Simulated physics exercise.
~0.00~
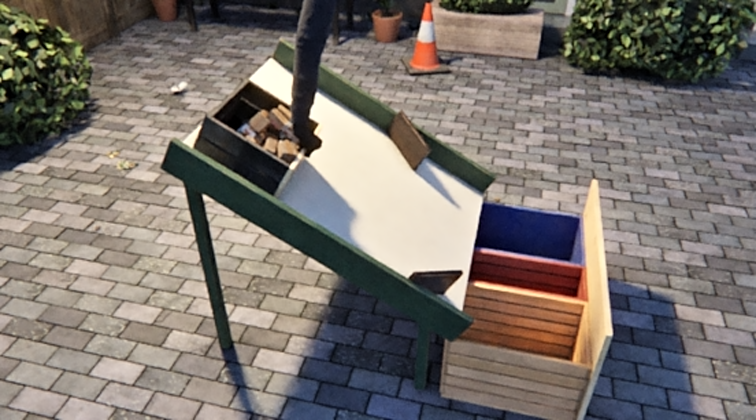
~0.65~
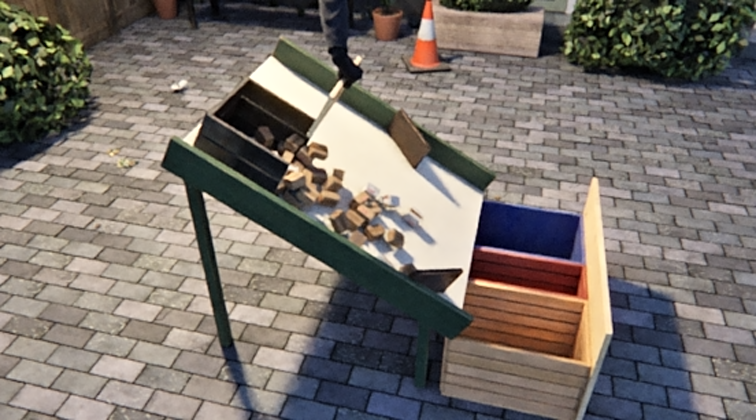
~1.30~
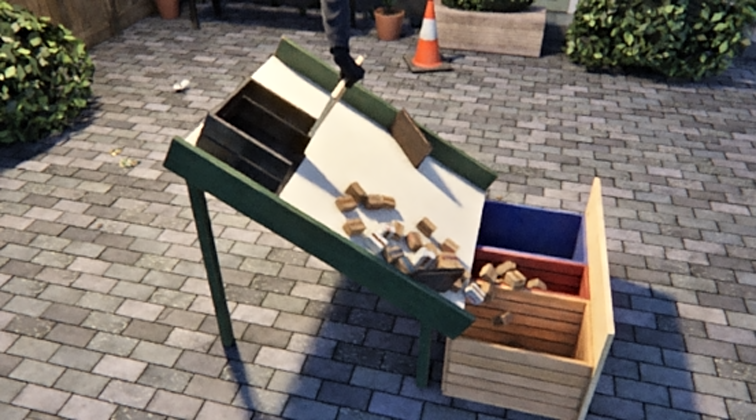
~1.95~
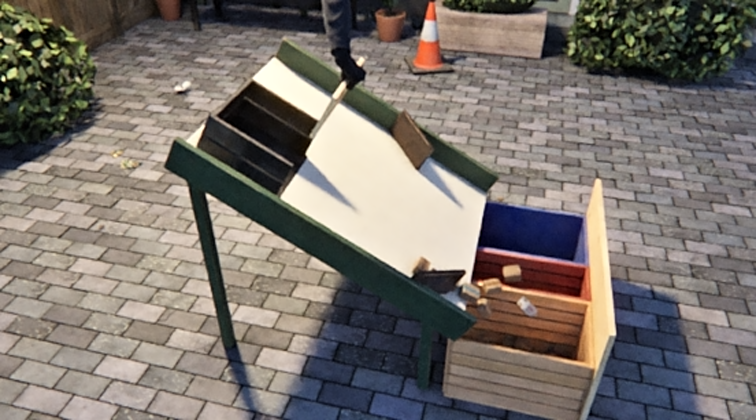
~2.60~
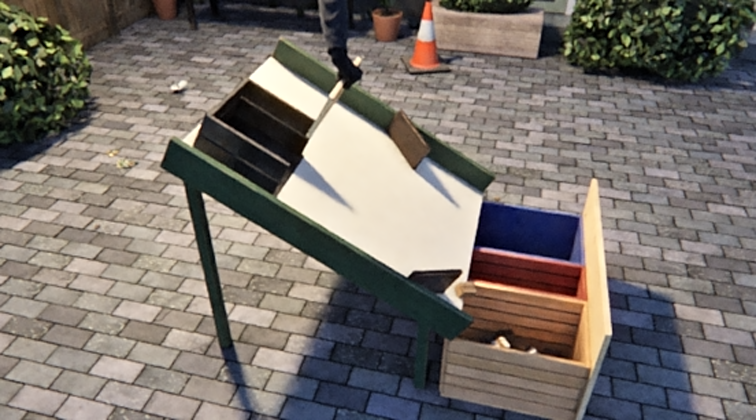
Gloved hand lifting a gate on a sloping table, small parcels tumbling past angled boards into red and wooden bins below.
